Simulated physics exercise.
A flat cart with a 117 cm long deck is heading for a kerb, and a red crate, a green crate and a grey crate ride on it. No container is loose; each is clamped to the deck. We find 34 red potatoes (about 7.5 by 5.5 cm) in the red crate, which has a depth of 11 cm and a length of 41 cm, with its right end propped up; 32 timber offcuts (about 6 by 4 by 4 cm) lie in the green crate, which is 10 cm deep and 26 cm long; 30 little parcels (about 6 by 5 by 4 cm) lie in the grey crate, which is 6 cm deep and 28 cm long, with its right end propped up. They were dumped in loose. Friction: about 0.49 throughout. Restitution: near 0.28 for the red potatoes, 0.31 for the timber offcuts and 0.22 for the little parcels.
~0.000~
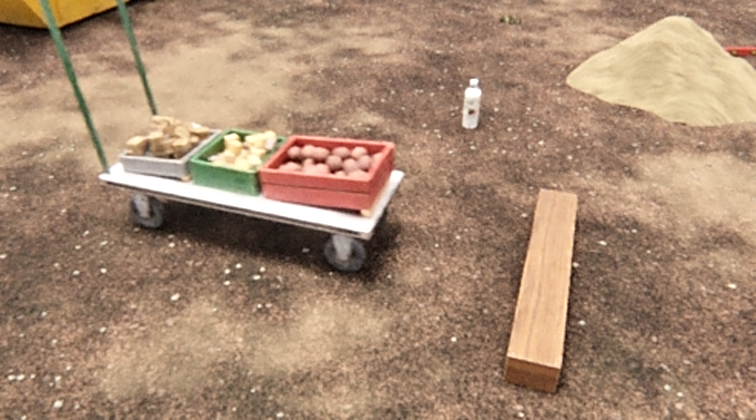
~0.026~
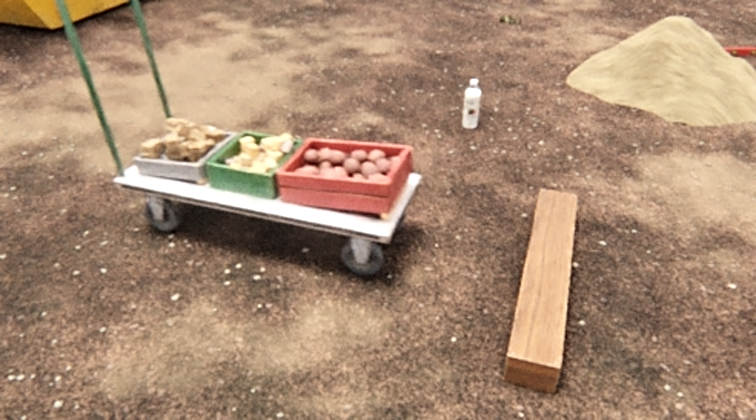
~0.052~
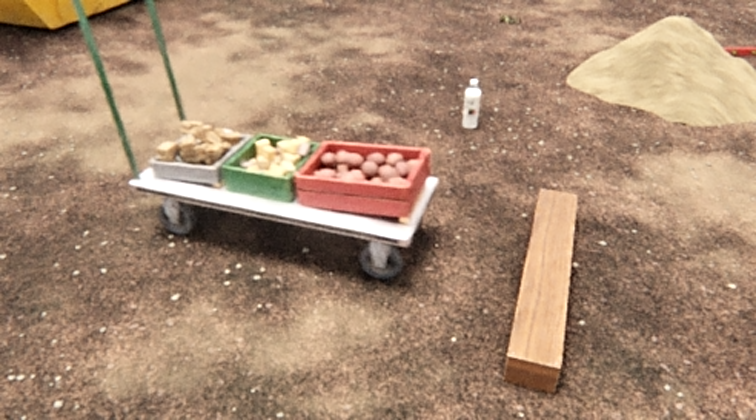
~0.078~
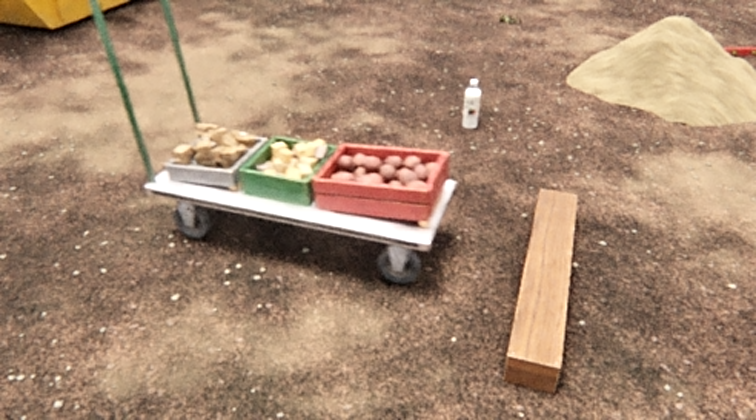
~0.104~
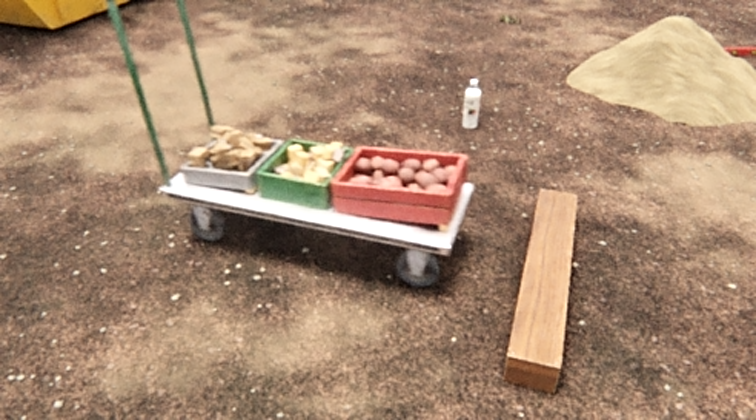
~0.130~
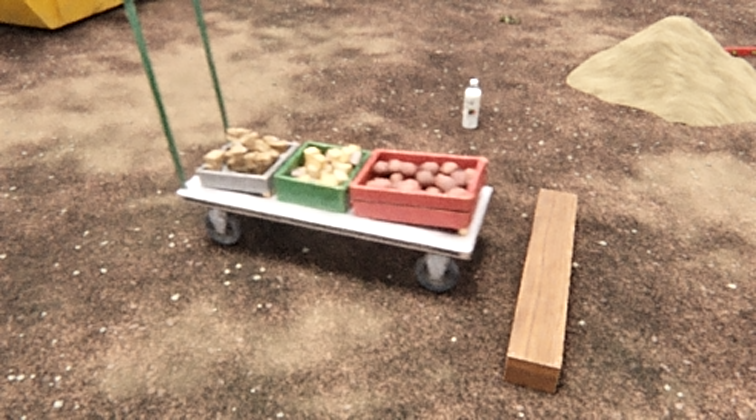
A flat cart carrying a grey crate, a green crate and a red crate, each loaded with small lumpy items, rolled slowly rightward across the dirt, drawing closer to a long wooden beam.
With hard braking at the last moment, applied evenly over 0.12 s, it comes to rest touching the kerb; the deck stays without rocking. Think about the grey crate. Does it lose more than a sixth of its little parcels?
Yes.
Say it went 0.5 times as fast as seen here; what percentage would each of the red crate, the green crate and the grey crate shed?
In that case the red crate sheds 0 per cent, the green crate 0 per cent and the grey crate 10 per cent.
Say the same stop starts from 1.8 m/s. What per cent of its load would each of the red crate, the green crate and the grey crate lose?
In that case the red crate sheds 0 per cent of its load, the green crate 0 per cent, and the grey crate 20 per cent.
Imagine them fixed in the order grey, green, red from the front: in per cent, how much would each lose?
In that arrangement the red crate sheds 0 per cent of its load, the green crate 10 per cent, and the grey crate 20 per cent.
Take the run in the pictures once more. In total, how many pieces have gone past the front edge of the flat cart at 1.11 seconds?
I'd put it at some 0 pieces.
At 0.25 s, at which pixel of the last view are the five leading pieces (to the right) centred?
They are centred near (527, 201).
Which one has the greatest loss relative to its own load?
That would be the grey crate.
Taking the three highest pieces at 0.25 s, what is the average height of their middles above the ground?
Close to 44 cm up.
After 0.15 s, it begins to slow.
After 0.25 s, red crate 34 in, 0 out, green crate 32 in, 0 out and grey crate 29 in, 1 out.
After 0.37 s, red crate 34 in, 0 out, green crate 29 in, 3 out and grey crate 23 in, 7 out.
After 0.60 s, red crate 34 in, 0 out, green crate 29 in, 3 out and grey crate 21 in, 9 out.
Final count (at 1.11 s), red crate 34 in, 0 out, green crate 29 in, 3 out and grey crate 21 in, 9 out. Asked share, 9 of 30, 30 per cent.
